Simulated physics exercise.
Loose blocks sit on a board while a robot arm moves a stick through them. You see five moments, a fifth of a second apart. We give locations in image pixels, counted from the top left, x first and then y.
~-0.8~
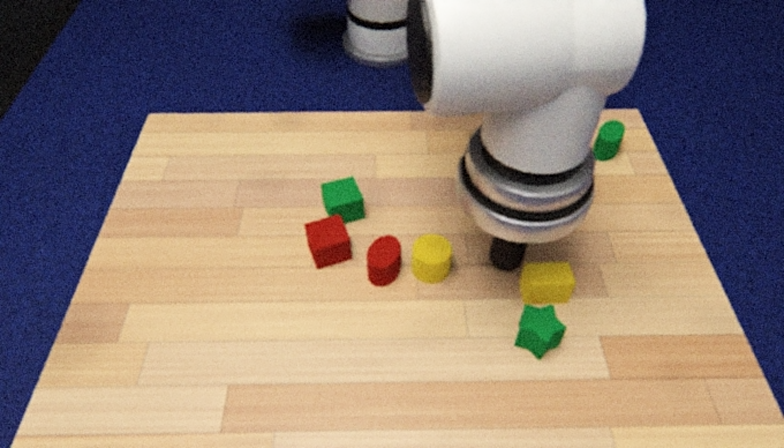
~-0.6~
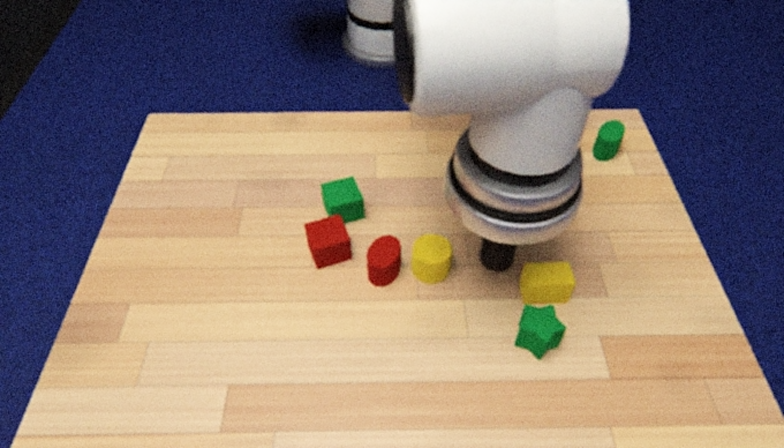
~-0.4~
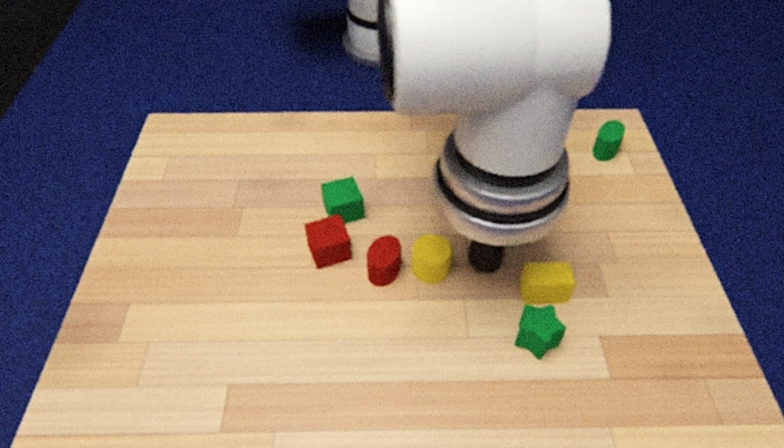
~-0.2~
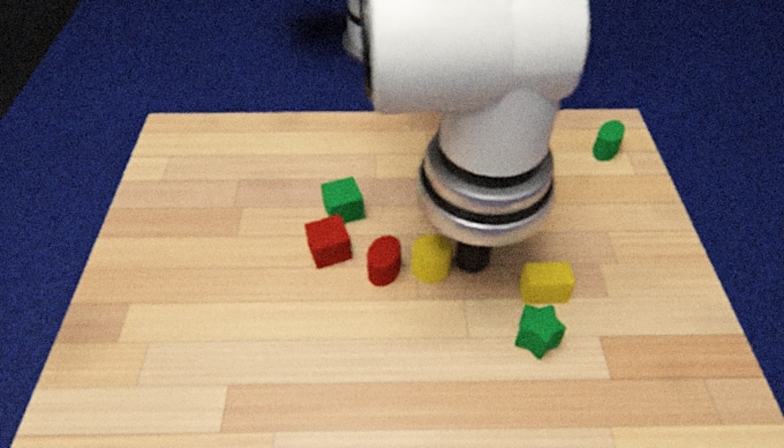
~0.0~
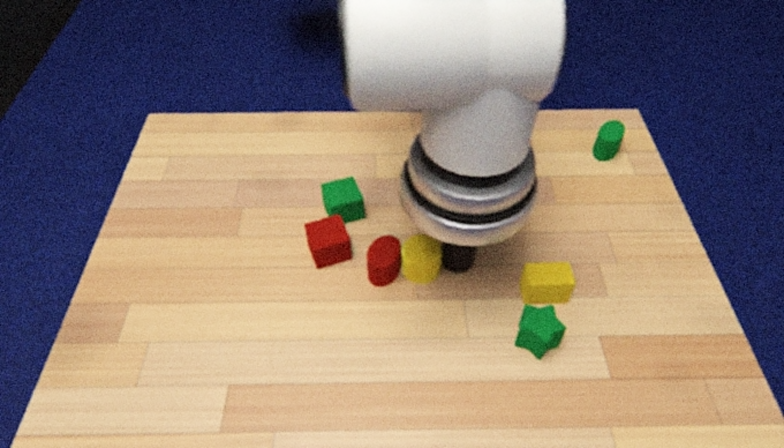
Robot arm sliding a black stick left across a wooden board, then nudging the yellow round block toward the red oval one.
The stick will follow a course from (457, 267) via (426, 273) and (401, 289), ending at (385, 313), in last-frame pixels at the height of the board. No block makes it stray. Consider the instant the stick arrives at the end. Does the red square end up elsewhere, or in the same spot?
That block is shifted.
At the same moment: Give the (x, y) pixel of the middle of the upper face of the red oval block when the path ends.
Close to (326, 254).
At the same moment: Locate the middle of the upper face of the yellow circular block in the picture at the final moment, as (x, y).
The yellow circular block ends near (357, 269).
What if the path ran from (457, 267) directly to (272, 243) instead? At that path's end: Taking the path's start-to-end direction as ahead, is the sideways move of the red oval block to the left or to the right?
The shift is leftward.
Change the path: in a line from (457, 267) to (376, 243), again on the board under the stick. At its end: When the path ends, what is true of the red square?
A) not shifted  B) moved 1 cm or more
The one that fits is B, moved 1 cm or more.
The first path, step by step. Halfway along, stick (411, 274); red square (313, 227), turned 10° clockwise; red oval block (338, 253); yellow circular block (374, 255).
At the end, stick (385, 307); red square (308, 225), turned 20° clockwise; red oval block (326, 254); yellow circular block (357, 269); yellow rectangular block unmoved.
